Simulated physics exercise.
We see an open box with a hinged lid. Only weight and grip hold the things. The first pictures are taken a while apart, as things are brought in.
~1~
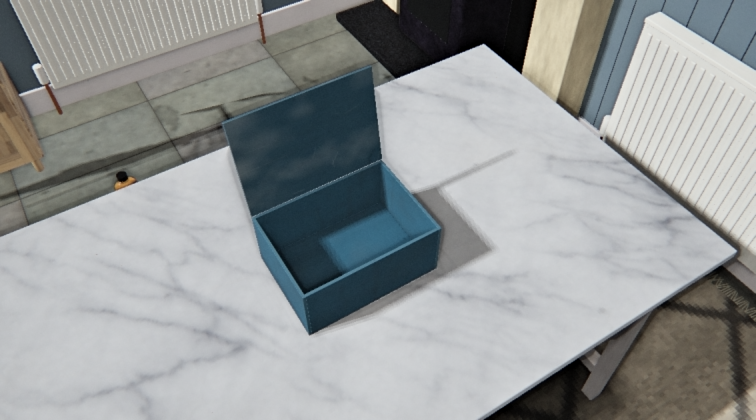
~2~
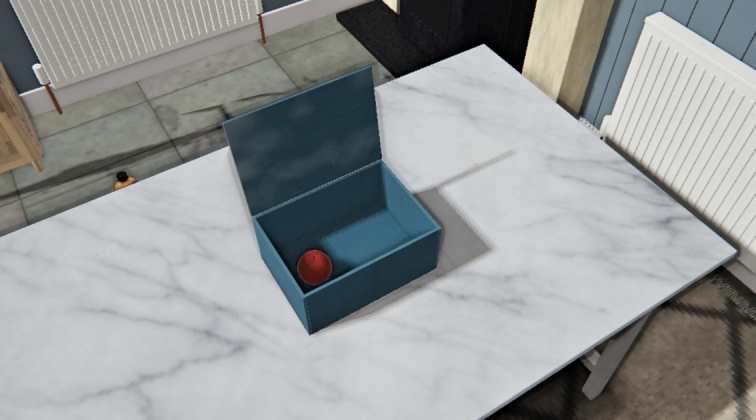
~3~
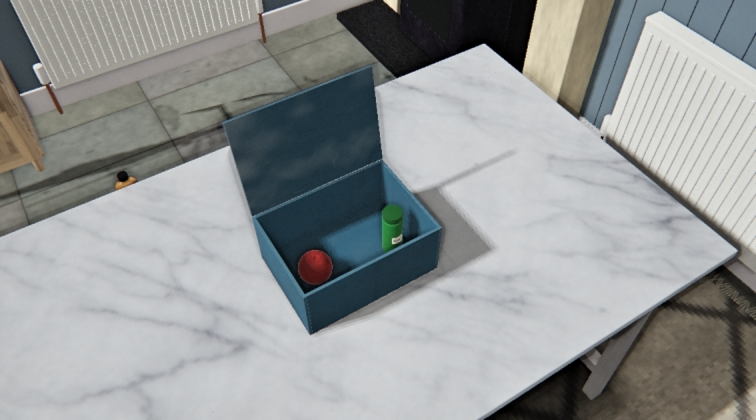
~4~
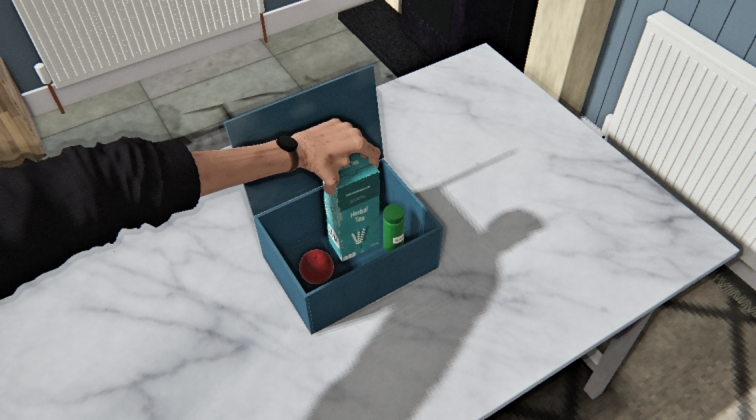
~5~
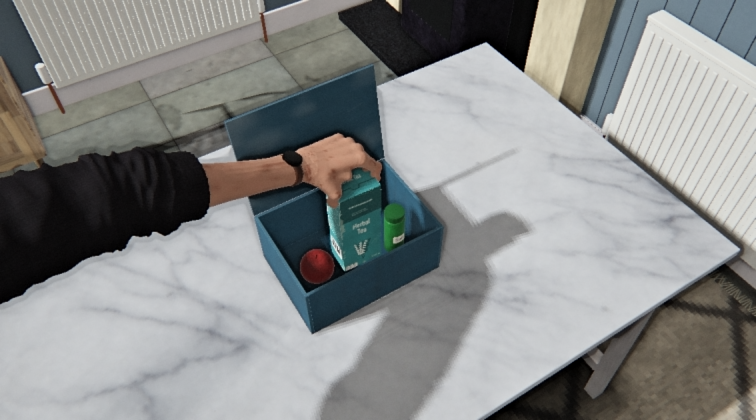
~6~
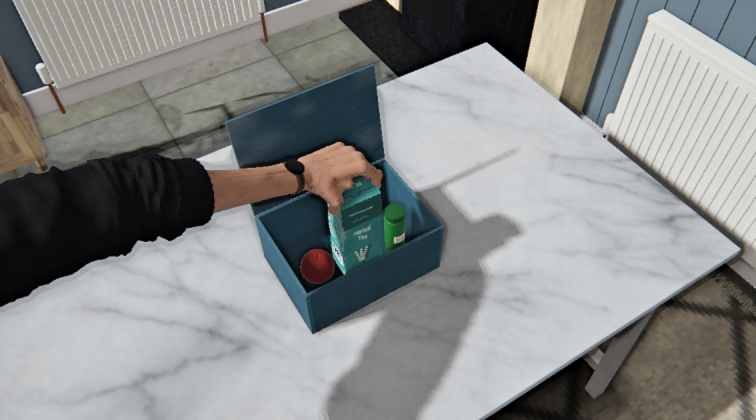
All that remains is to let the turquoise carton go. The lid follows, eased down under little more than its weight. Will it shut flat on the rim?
The lid stays ajar.
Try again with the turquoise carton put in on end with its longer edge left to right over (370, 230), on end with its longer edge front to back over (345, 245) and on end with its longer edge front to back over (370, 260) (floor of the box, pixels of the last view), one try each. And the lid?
First, it is held up; second, it is held up; third, it stays ajar.
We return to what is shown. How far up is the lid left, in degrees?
Some 35° above the rim.
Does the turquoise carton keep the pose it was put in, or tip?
It keeps its pose.
Then, 0.70 s on from there, turquoise carton turned 7° from how it was put near (368, 245); red apple shifted a little.
Then, 1.40 s on from there, lid 72° above the rim; turquoise carton shifted about its own width near (360, 246); red apple shifted about its own width.
In the end, lid 34° above the rim; moved from the start, red apple and turquoise carton; green shaker unmoved. At the end, from the last picture's camera, turquoise carton near (361, 246).
